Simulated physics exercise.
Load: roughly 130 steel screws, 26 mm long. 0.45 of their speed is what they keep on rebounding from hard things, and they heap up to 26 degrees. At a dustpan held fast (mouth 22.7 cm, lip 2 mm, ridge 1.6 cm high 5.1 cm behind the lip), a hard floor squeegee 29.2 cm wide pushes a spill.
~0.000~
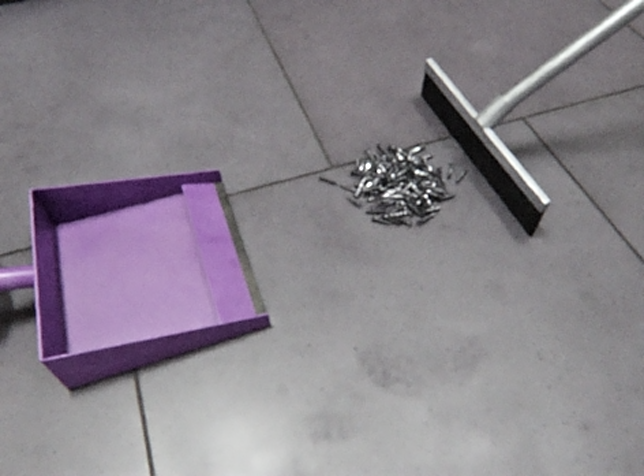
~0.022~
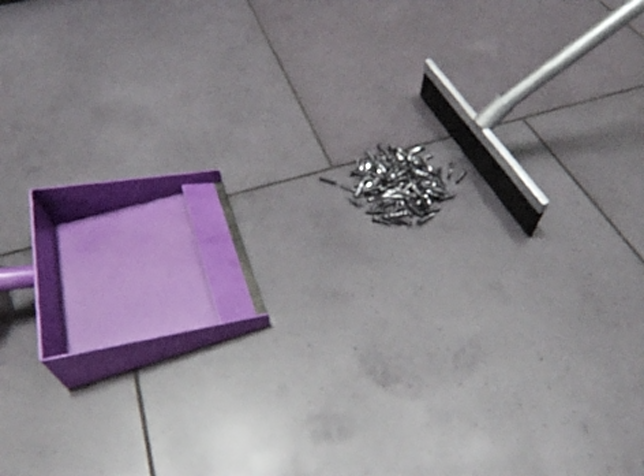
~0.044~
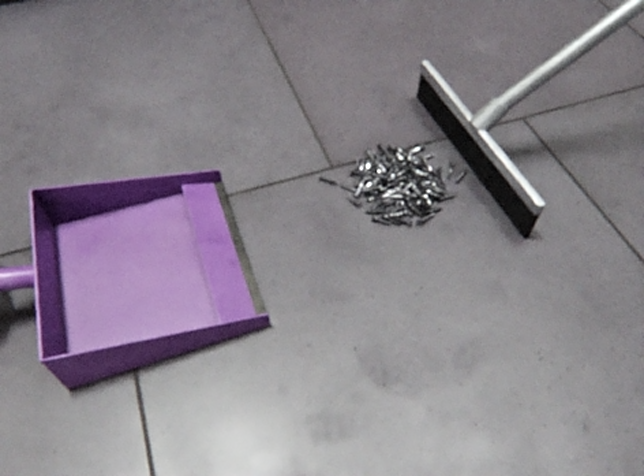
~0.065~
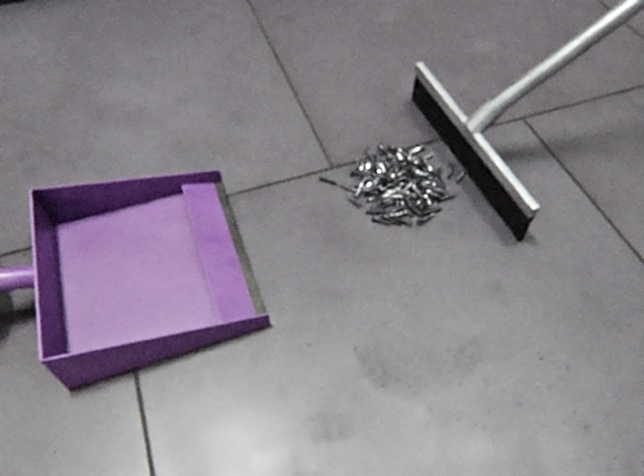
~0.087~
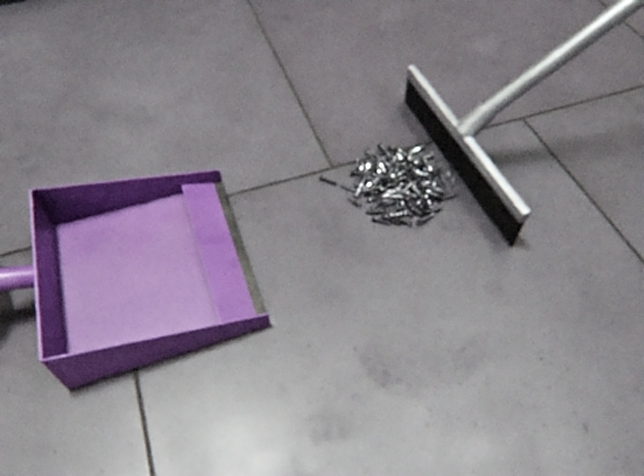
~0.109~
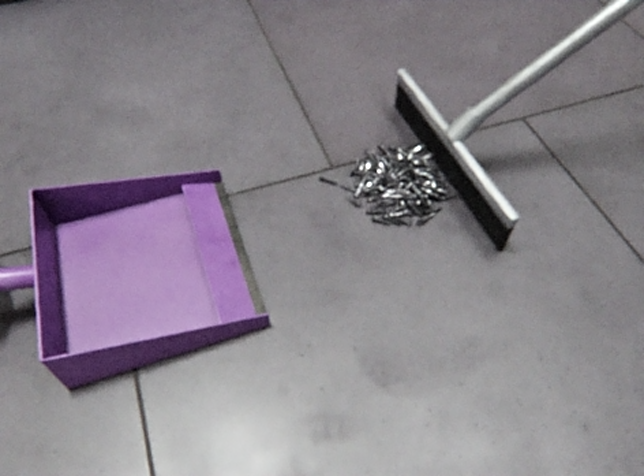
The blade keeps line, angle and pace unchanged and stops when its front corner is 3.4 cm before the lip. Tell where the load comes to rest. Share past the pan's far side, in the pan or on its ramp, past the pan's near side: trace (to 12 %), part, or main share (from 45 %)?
Past the pan's far side trace, in the pan or on its ramp part, past the pan's near side trace.
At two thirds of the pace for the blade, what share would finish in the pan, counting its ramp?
Then around 20 per cent.
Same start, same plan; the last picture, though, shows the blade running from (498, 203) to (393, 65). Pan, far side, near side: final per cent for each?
Pan 15; far 30; near 0.
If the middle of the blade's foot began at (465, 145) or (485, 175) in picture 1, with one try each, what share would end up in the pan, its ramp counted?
40 and 45 per cent, roughly.
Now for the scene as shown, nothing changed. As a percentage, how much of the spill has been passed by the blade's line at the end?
About 0 percent.
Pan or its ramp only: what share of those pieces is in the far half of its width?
I'd put it near 50 per cent.
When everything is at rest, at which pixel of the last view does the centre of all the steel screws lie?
Roughly (248, 244).
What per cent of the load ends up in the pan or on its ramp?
Around 35 in a hundred.
After 0.27 s, middle of the blade 16 cm from the lip; 0 % over the lip, far side 0 %, near side 0 %.
After 0.38 s, middle of the blade 7 cm from the lip; 0 % over the lip, far side 0 %, near side 0 %.
After 0.62 s, middle of the blade 4 cm from the lip; 35 % over the lip, far side 0 %, near side 5 %.
In the end, at 1.2 s, far side 0 %, pan 35 %, near side 5 %, in front of the lip or behind the blade 60 %.
